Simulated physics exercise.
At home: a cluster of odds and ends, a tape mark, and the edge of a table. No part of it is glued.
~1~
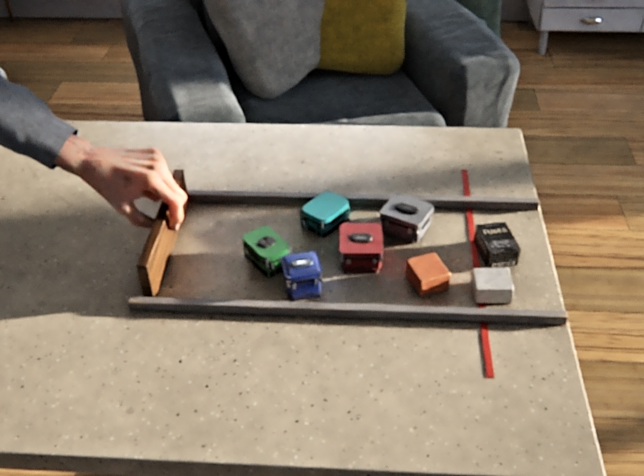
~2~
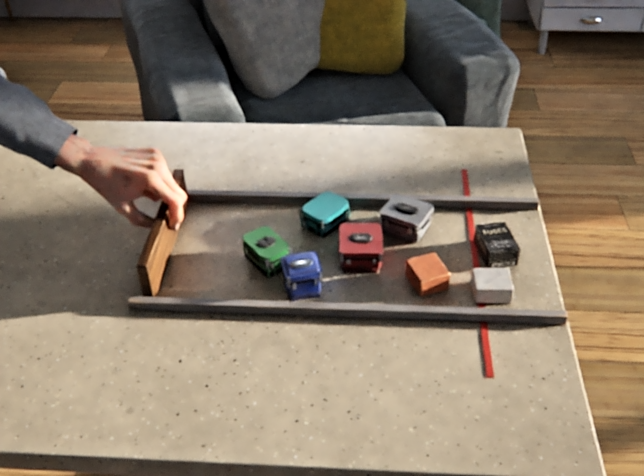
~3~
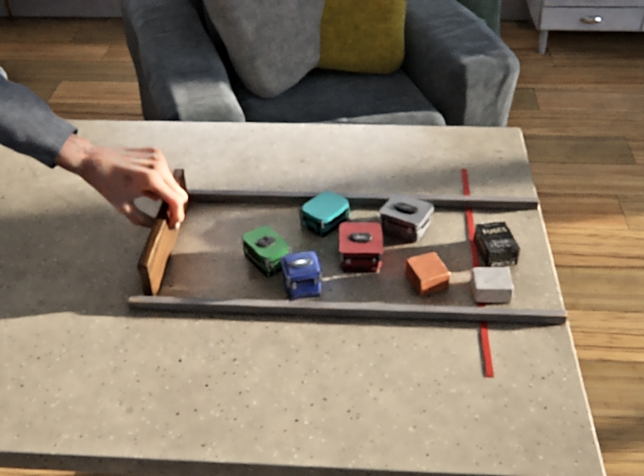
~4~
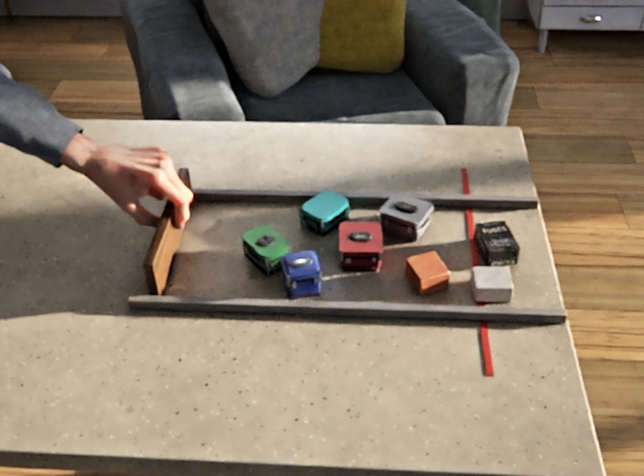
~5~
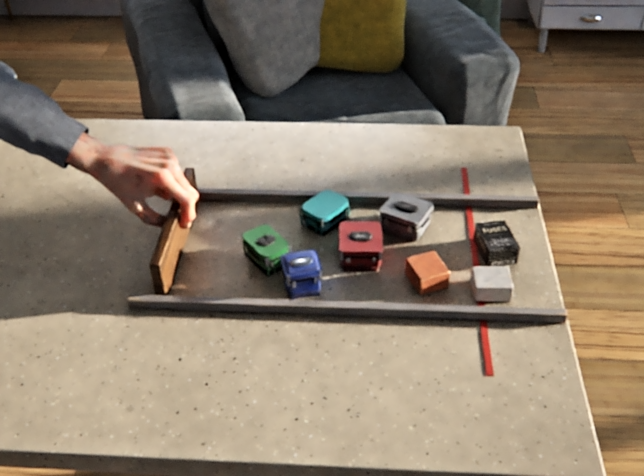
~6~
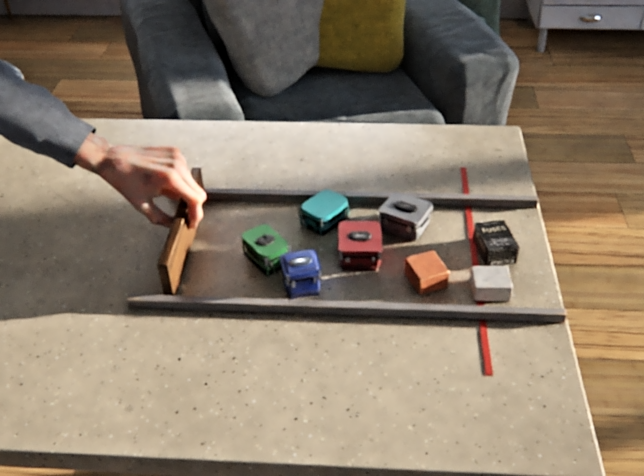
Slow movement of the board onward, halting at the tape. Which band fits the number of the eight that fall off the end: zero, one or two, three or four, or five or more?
The push drops only one or a pair off the table.
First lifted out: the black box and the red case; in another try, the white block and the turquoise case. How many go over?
I'd say 1 the first time and 1 the second time.
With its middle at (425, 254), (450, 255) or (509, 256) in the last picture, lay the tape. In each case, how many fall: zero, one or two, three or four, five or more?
In order: No fall at all, no fall at all, at least five.
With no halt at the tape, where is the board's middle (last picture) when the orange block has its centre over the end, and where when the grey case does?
For the orange block, about (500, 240); for the grey case, about (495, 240).
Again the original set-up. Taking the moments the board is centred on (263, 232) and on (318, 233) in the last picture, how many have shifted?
First position 1; second position 4.
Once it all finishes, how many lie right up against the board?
Total: 3.
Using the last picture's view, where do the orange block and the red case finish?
You'll find the orange block at roughly (532, 282) and the red case at roughly (527, 249).
Soon after, none off yet; black box at rest near (496, 243); white block at rest near (491, 284); orange block at rest near (427, 272).
Then, none off yet; black box at rest near (496, 243); white block at rest near (491, 284); orange block moving near (431, 275).
Further on, none off yet; black box moved a little near (515, 245); white block moved about its own width near (515, 285); orange block moved about its own width near (480, 280).
By the end, the number that fall off is one or two; fallen, white block and black box.
